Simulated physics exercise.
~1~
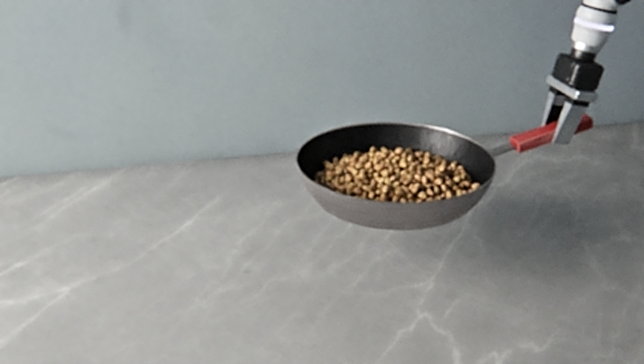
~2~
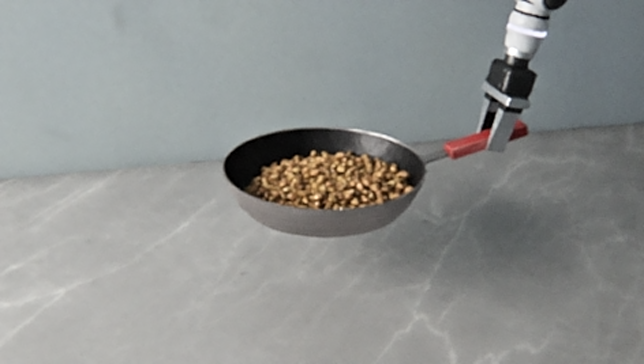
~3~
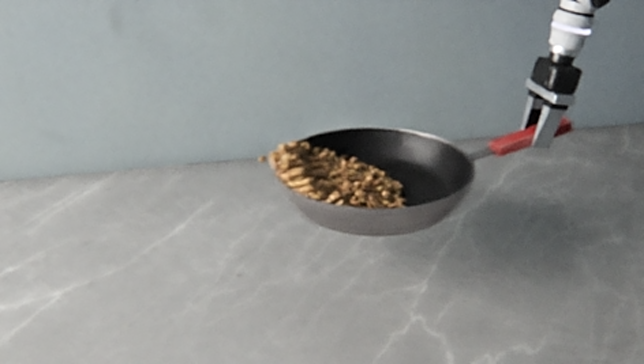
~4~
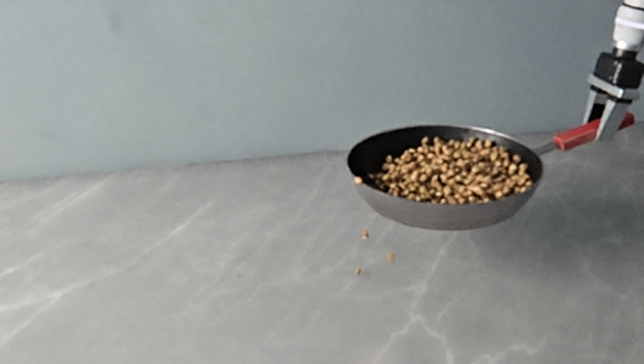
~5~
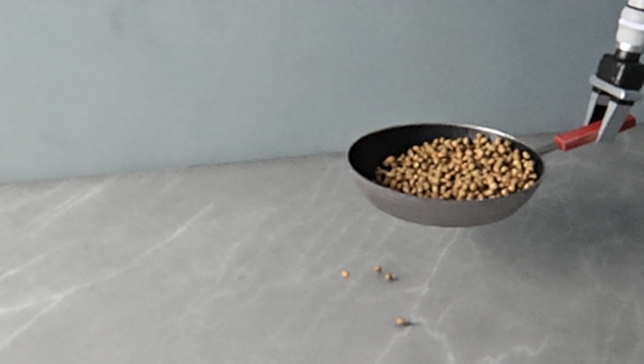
A frying pan of beans moves left, then right in a robot gripper, spilling a few.
